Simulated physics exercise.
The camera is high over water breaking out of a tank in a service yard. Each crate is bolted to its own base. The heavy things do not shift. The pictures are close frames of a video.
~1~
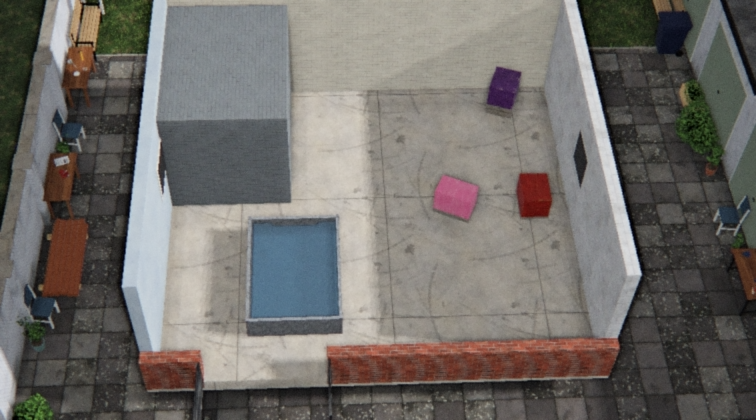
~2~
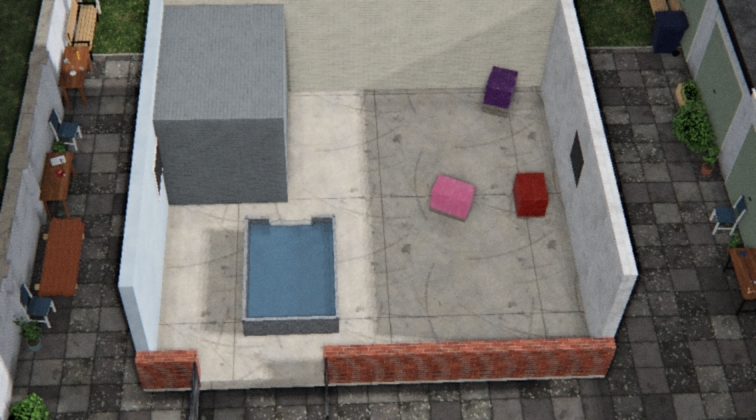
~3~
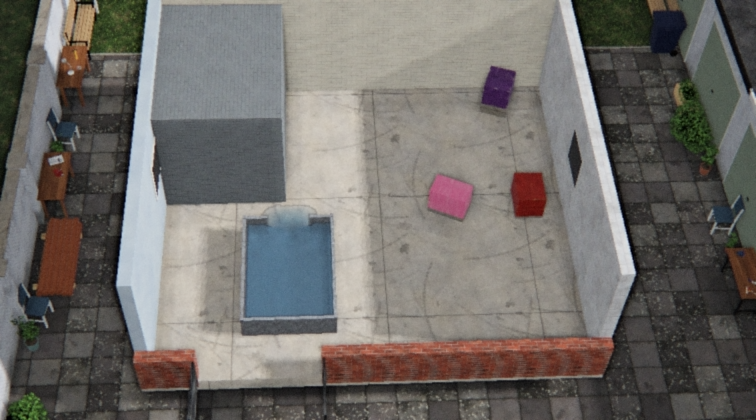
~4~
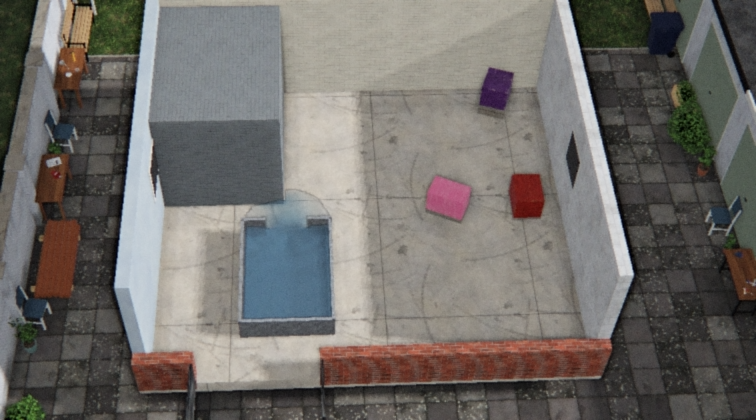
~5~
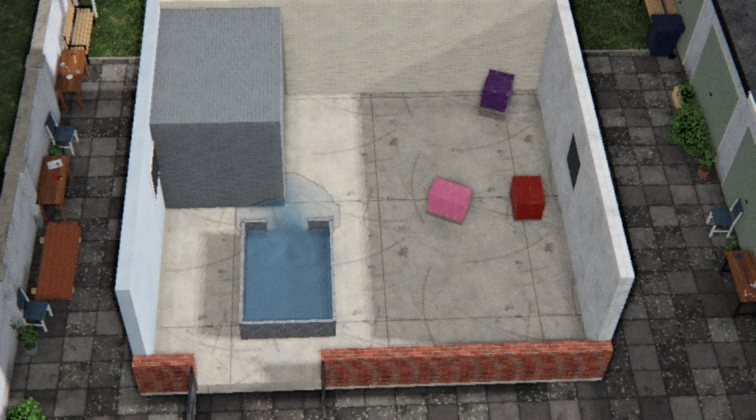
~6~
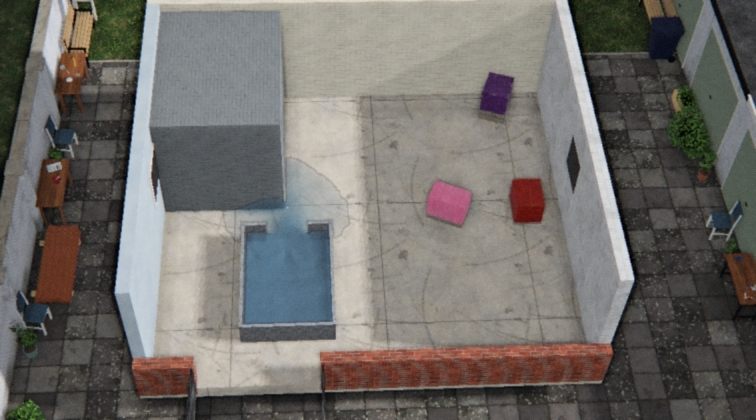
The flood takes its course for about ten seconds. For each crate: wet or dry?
In the end: The pink crate escapes dry; the purple crate escapes dry; the red crate is wetted.
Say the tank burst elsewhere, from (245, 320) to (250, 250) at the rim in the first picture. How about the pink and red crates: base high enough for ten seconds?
My reading: Pink remains dry, red escapes it.
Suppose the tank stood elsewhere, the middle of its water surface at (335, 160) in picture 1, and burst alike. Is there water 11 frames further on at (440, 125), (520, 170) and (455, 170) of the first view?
One after the other: Flooded, clear, no water.
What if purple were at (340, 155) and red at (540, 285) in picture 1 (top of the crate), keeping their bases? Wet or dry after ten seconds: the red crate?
In short: Red crate keeps dry.
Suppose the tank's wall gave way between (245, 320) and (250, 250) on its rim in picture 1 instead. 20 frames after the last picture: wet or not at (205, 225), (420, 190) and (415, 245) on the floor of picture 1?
One after the other: Awash, no water, clear.
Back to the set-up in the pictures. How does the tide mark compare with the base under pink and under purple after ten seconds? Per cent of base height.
Near 40 and 60 in a hundred.
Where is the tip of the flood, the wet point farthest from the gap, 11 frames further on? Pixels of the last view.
Close to (381, 101).
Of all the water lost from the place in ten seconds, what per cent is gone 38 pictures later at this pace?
Close to 25 %.
A moment on, water covers 15 % of the floor; the pink crate not reached, the purple crate not reached, the red crate not reached.
Next, water covers 25 % of the floor; the pink crate not reached, the purple crate not reached, the red crate not reached.
Then, water covers 35 % of the floor; the pink crate not reached, the purple crate water round its plinth, the red crate not reached.
Later, water covers 50 % of the floor; the pink crate water round its plinth, the purple crate water round its plinth, the red crate not reached.
In the end, water covers 70 % of the floor; the pink crate stayed above the water, the purple crate stayed above the water, the red crate was topped.
